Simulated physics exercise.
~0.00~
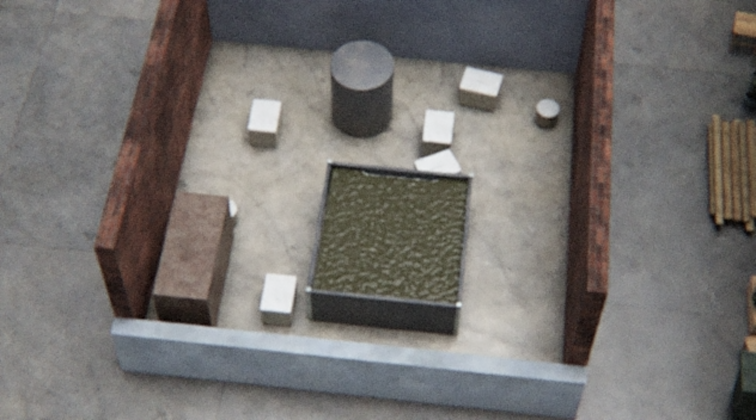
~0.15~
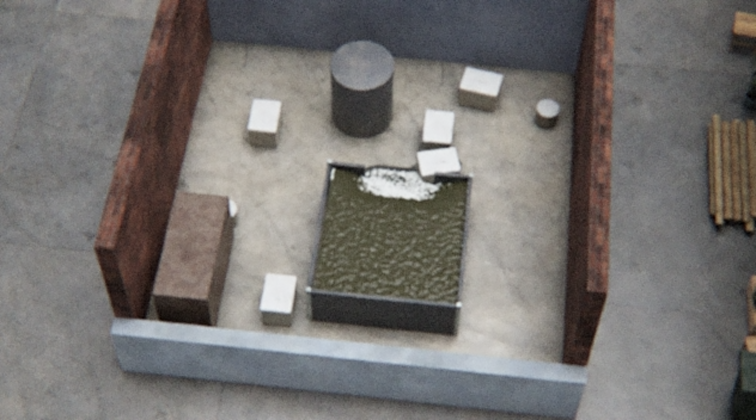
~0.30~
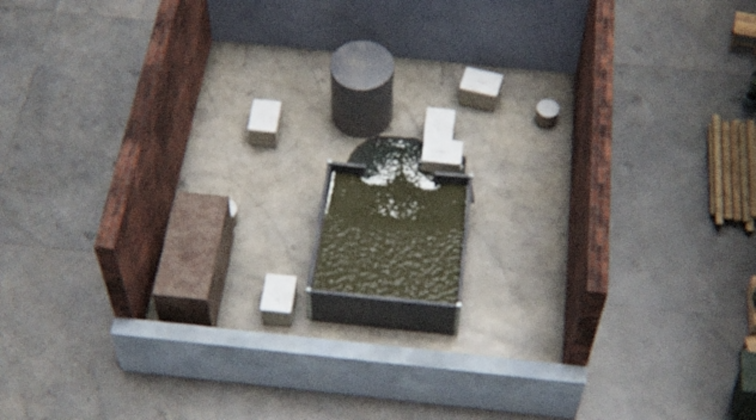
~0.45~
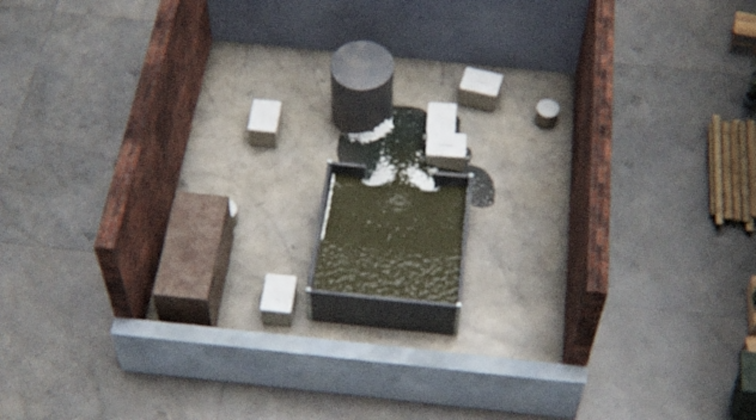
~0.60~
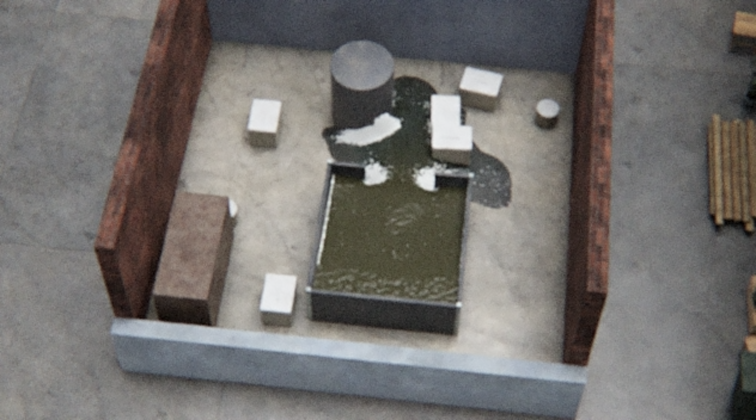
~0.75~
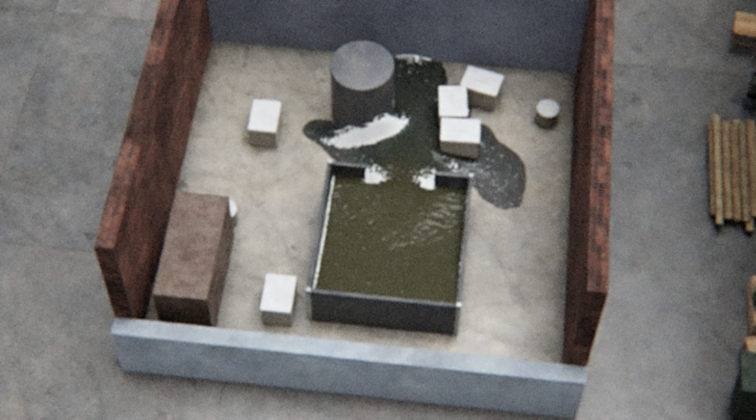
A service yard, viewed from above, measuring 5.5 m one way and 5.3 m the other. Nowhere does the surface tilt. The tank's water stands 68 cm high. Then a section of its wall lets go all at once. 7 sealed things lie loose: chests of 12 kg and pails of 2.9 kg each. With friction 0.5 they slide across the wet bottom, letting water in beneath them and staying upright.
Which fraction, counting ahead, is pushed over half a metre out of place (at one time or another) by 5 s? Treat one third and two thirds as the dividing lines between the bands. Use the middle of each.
I expect two thirds or more of them.
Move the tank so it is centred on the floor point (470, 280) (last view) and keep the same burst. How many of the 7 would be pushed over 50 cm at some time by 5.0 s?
That gives 4 of them.
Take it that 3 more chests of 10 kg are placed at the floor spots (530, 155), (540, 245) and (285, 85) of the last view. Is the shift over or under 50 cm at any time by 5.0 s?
Respectively: Tops it; tops it; tops it.
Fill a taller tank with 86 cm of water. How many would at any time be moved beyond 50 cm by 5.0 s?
Then it comes to 6.
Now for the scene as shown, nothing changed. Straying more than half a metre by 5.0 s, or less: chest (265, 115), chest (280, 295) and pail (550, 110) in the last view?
Beyond the mark, within the mark, beyond the mark.
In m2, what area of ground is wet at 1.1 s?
About 10.0 m2.
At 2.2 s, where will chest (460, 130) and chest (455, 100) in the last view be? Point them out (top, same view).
Estimated pixels: (544, 111) and (536, 75).
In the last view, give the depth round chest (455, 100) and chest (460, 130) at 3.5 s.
Roughly 8 and 9 cm.
After 1.1 s 2 of 7 are over 50 cm from their spots; 0 afloat.
After 2.2 s 4 of 7 are over 50 cm from their spots; 3 afloat.
After 3.5 s 5 of 7 are over 50 cm from their spots; 6 afloat.
After 5.0 s 6 of 7 are over 50 cm from their spots, and 6 have been at some point; 6 afloat.
